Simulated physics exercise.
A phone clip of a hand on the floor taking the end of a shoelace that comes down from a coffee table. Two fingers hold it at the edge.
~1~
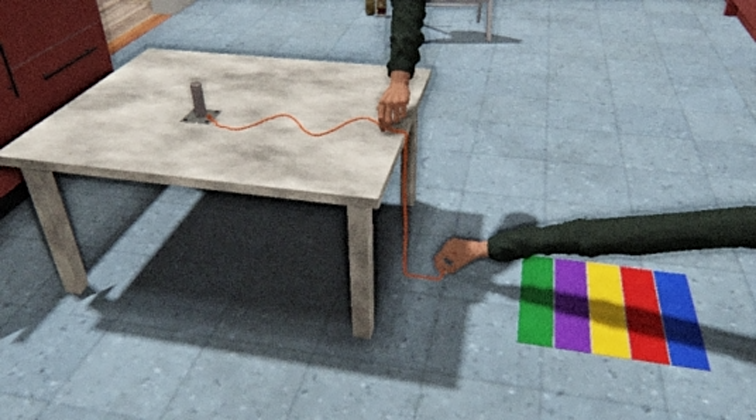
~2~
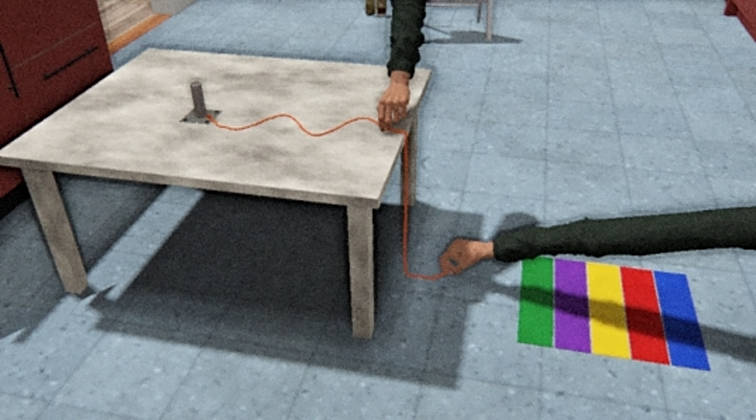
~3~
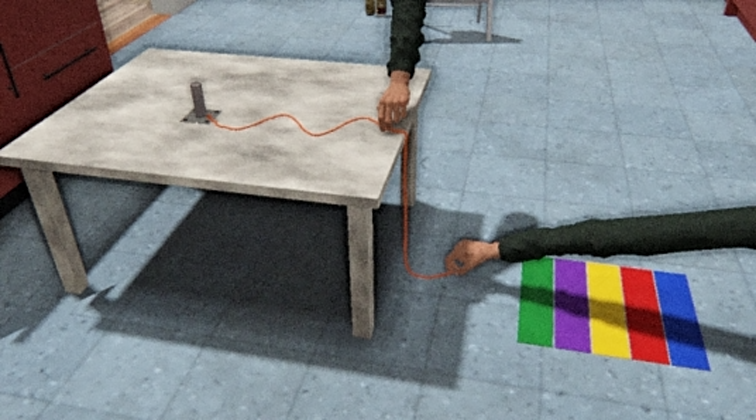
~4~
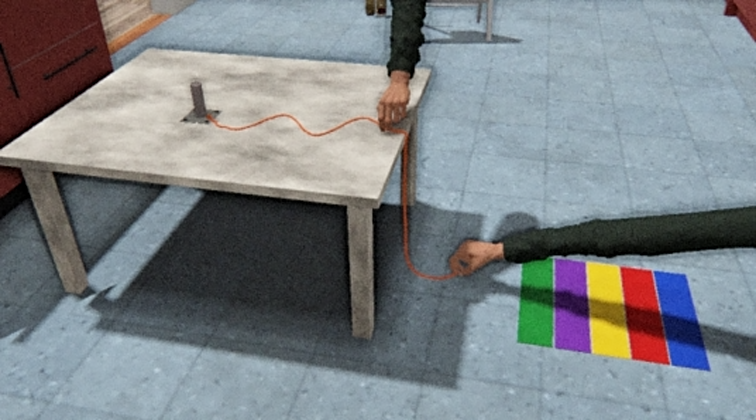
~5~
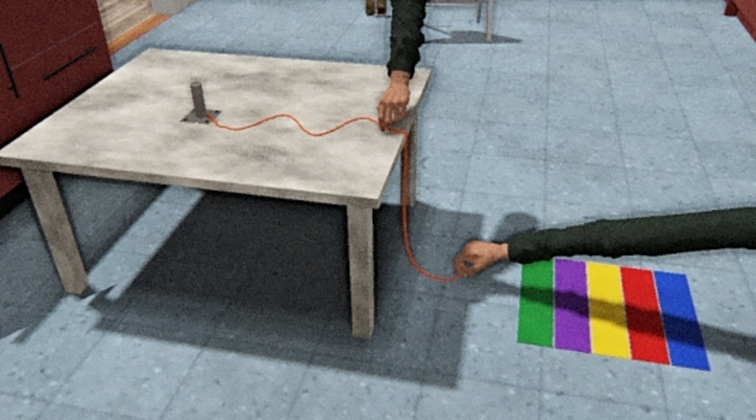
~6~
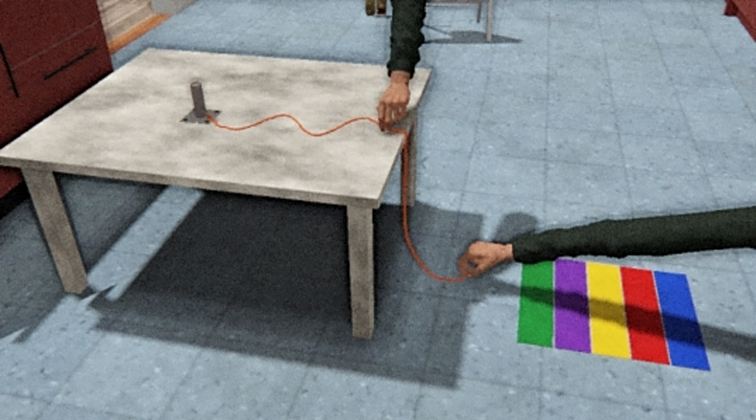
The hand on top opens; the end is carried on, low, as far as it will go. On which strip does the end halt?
It halts on the red strip.
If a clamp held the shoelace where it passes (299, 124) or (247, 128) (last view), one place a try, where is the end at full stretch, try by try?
About (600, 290) and (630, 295).
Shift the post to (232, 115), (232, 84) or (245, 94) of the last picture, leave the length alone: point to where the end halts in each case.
In that order: (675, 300), (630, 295) and (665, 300).
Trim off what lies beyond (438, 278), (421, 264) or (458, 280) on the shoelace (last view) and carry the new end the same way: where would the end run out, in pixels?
The places are (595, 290), (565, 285) and (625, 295).
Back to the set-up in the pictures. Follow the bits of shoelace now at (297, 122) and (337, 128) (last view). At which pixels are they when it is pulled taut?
About (327, 126), and the other about (390, 131).
Soon after, end near (575, 288); over purple.
Then, end near (618, 293); over yellow.
At full stretch, end near (643, 296); over red. Over red.
